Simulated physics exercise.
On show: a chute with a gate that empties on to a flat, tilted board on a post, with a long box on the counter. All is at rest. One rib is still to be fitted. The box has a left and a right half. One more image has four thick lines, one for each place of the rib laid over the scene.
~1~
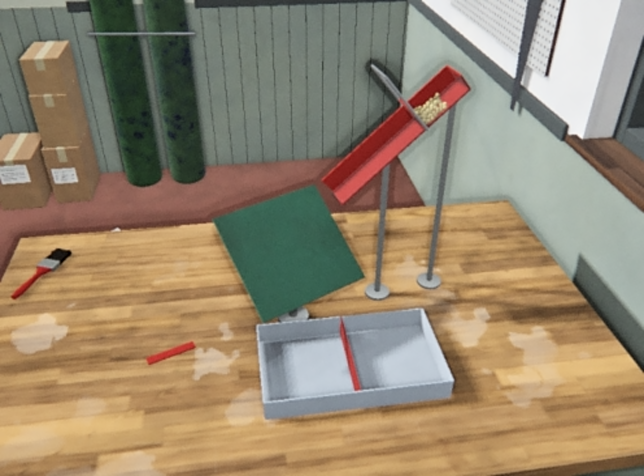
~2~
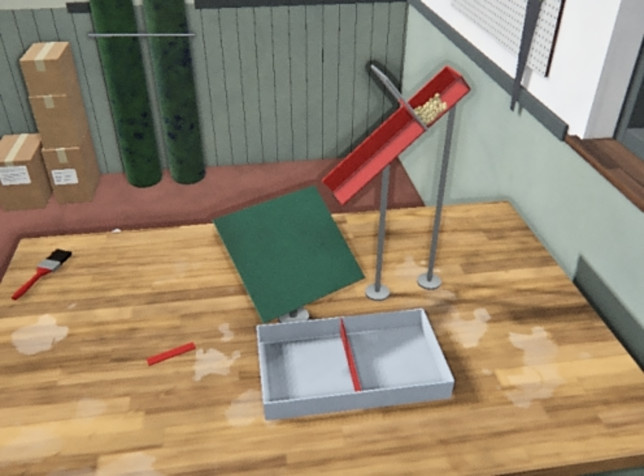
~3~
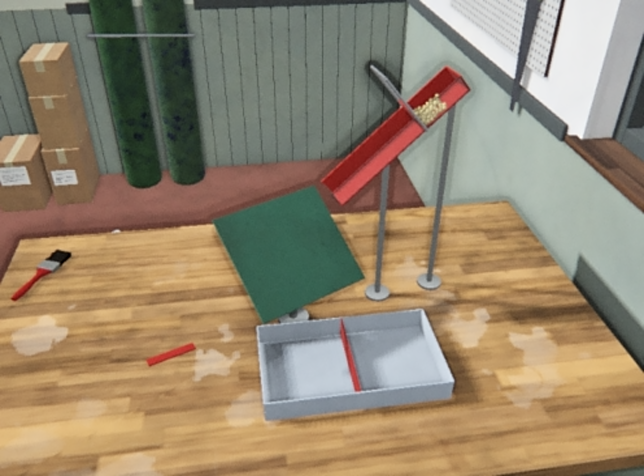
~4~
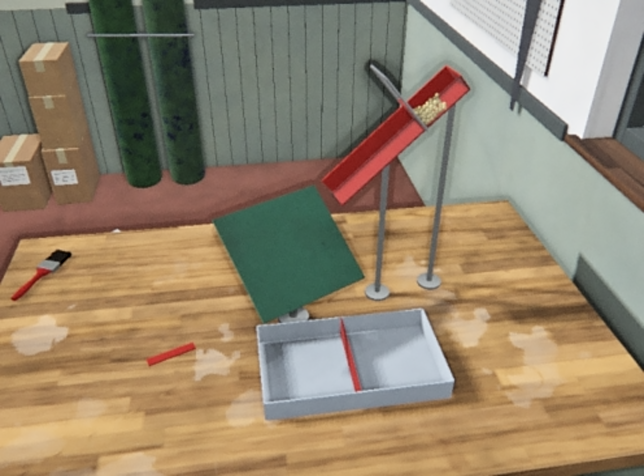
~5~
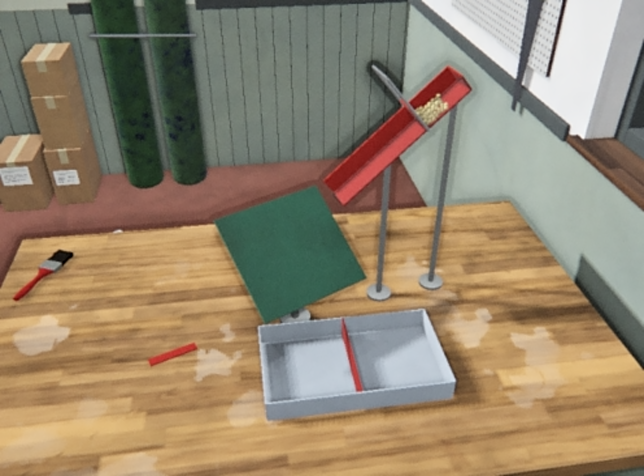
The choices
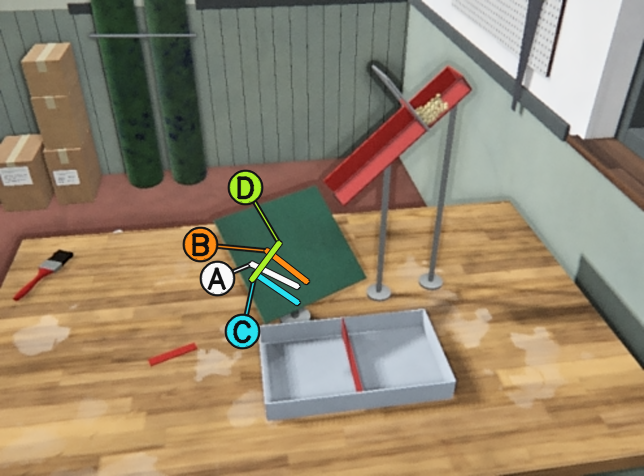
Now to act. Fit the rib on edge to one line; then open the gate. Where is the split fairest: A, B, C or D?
It is B.
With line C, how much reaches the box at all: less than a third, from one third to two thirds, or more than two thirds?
It is more than two thirds.
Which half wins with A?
Left.
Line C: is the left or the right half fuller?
Left.
On the marked copy, line A from (251, 264) to (297, 286); line B from (267, 250) to (306, 281); line C from (255, 273) to (297, 302); line D from (279, 243) to (251, 279).
Choosing A, of what is caught, most in the left half, about a quarter in the right.
Choosing B, of what is caught, about half in the left half, about half in the right.
Choosing C, of what is caught, most in the left half, a small part in the right.
Choosing D, of what is caught, nearly all in the left half, a small part in the right.
